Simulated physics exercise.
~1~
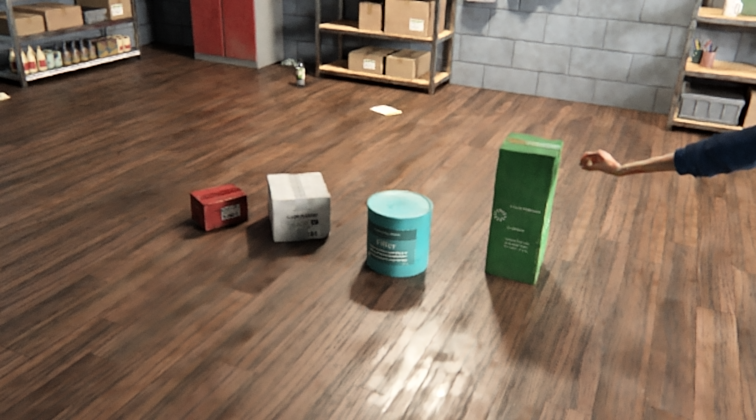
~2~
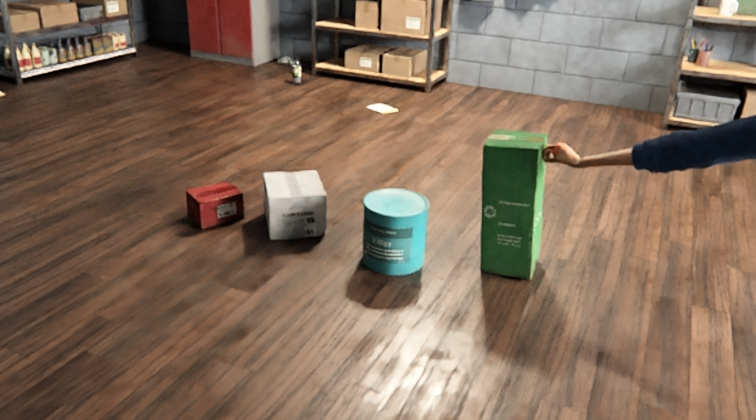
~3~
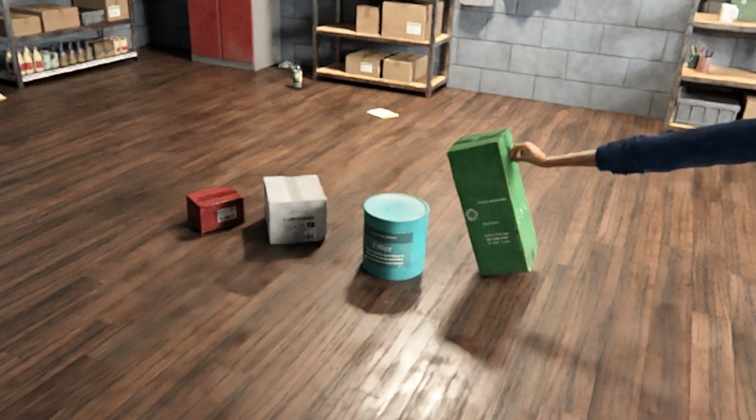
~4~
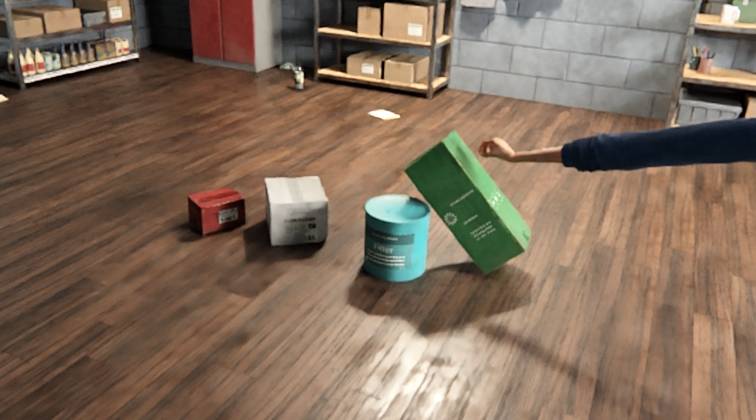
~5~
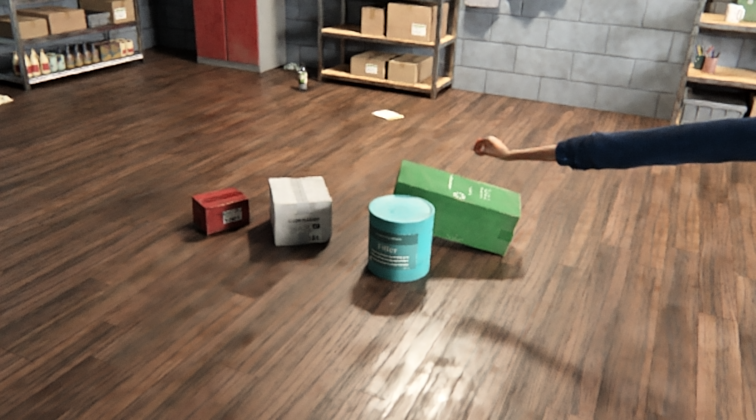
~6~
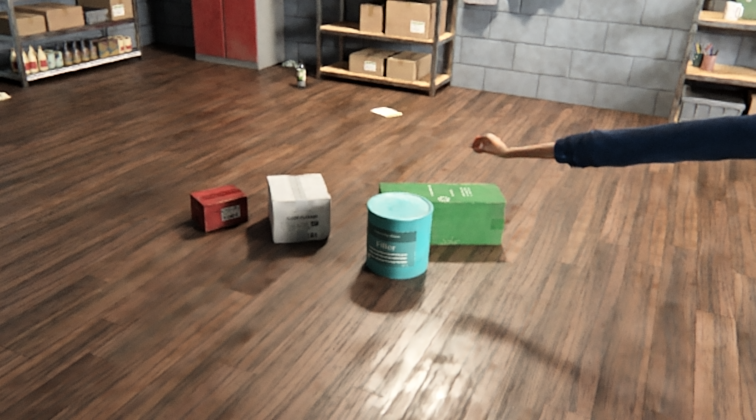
A tall green box tips left when a hand pushes it and ends on its side behind a turquoise pail.
